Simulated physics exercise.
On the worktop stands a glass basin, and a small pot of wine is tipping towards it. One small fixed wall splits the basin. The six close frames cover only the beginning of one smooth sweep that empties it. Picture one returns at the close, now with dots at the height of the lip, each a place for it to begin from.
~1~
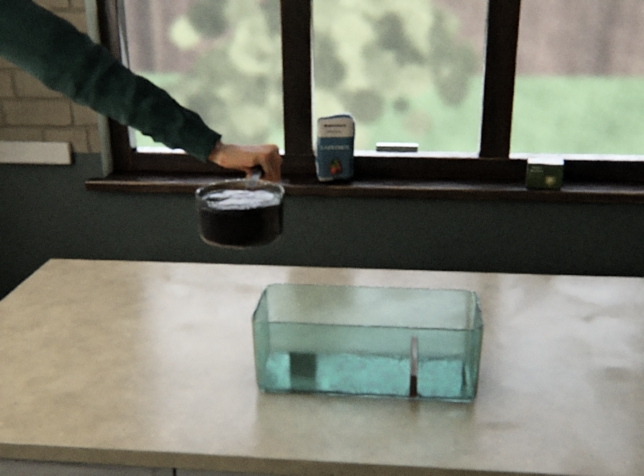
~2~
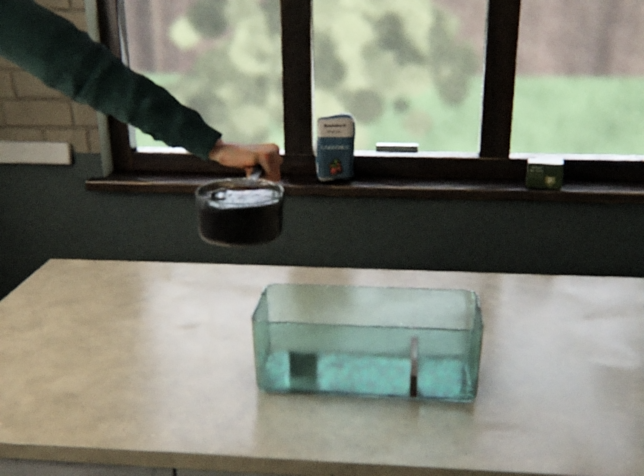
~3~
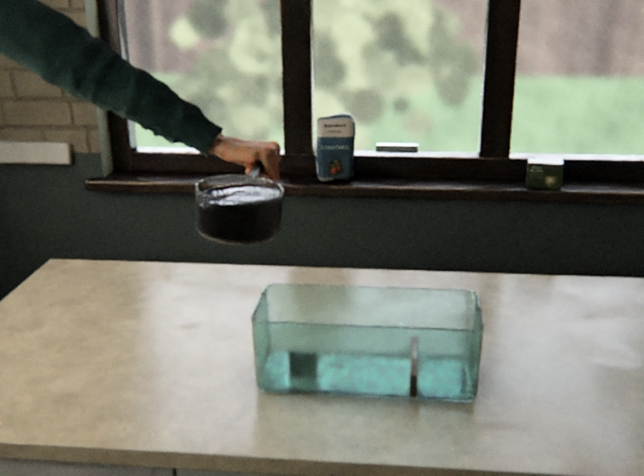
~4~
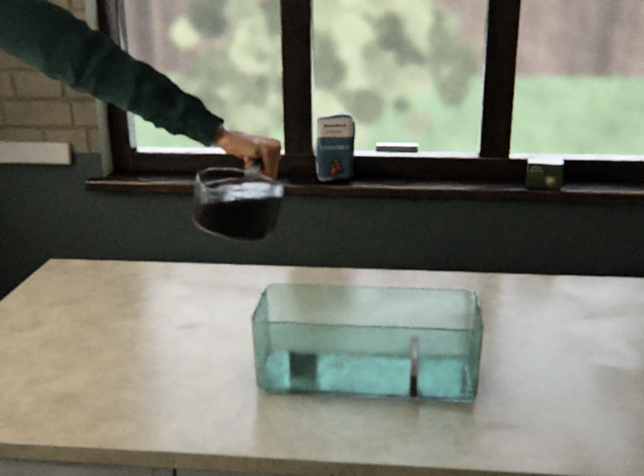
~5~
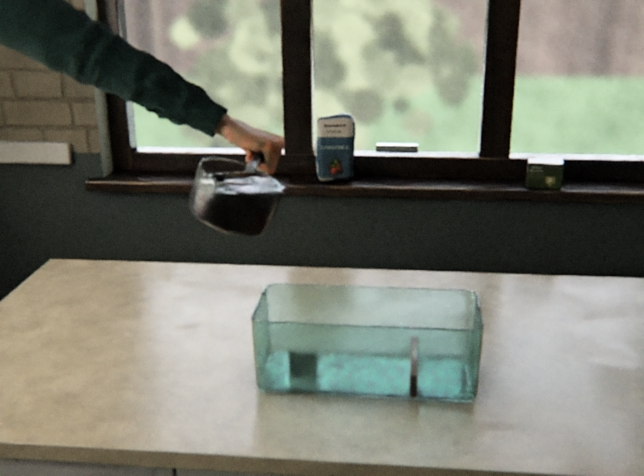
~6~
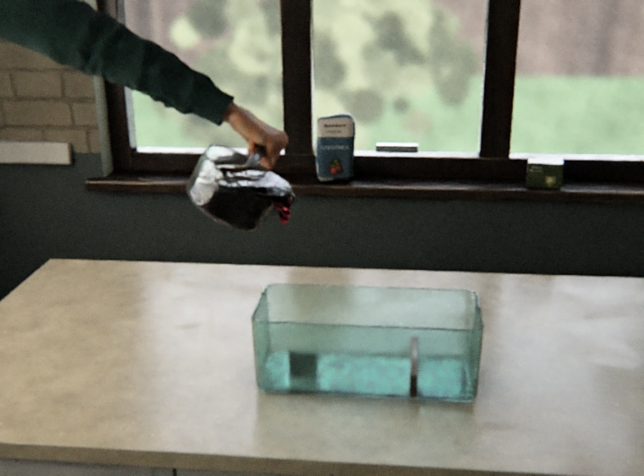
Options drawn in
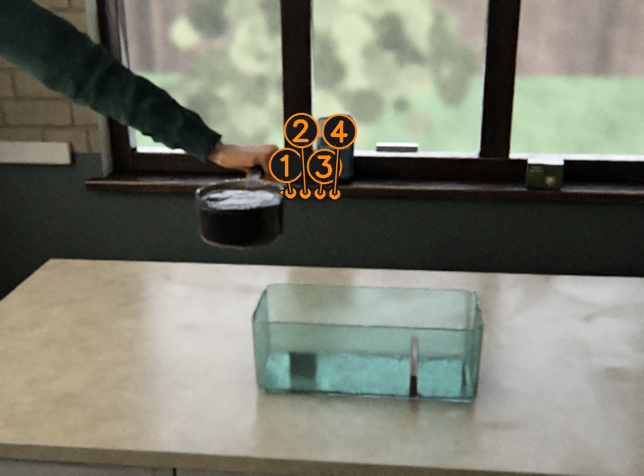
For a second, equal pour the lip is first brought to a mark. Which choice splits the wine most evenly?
Best: 4.
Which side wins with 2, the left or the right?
The left side.
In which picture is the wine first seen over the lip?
Picture 5.
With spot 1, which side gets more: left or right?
More ends on the left.
In orange, 1 at (290, 192); 2 at (305, 193); 3 at (320, 193); 4 at (334, 193).
Choosing 1, about 85 % ends left of the wall and 13 % right of it.
Choosing 2, about 89 % ends left of the wall and 9 % right of it.
Choosing 3, about 72 % ends left of the wall and 27 % right of it.
Choosing 4, about 48 % ends left of the wall and 50 % right of it.
